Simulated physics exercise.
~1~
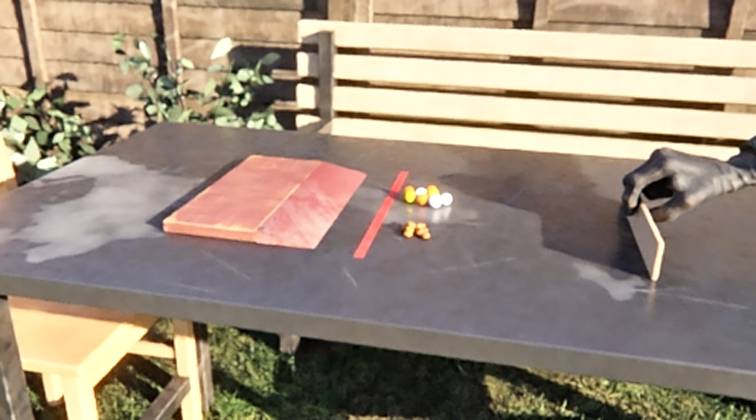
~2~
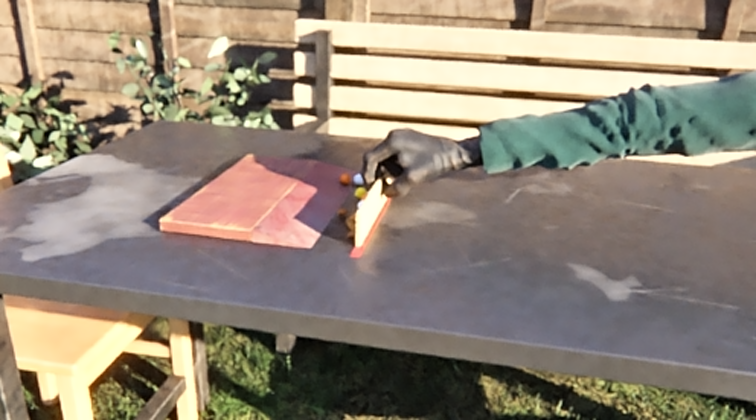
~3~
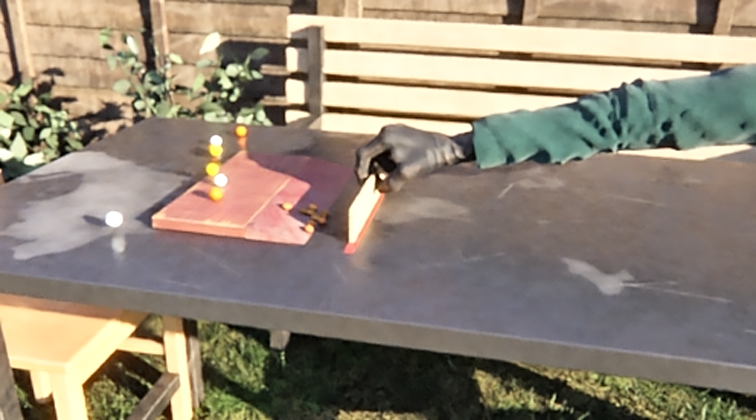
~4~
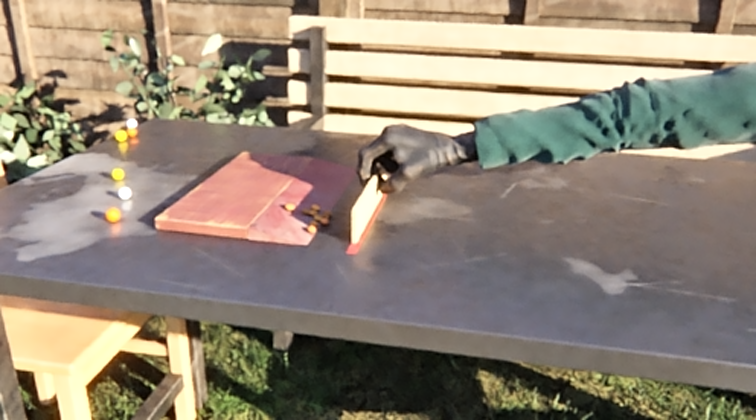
Gloved hand sweeping a card left to red tape, sending balls over a ramp while small brown pieces stall on its slope.
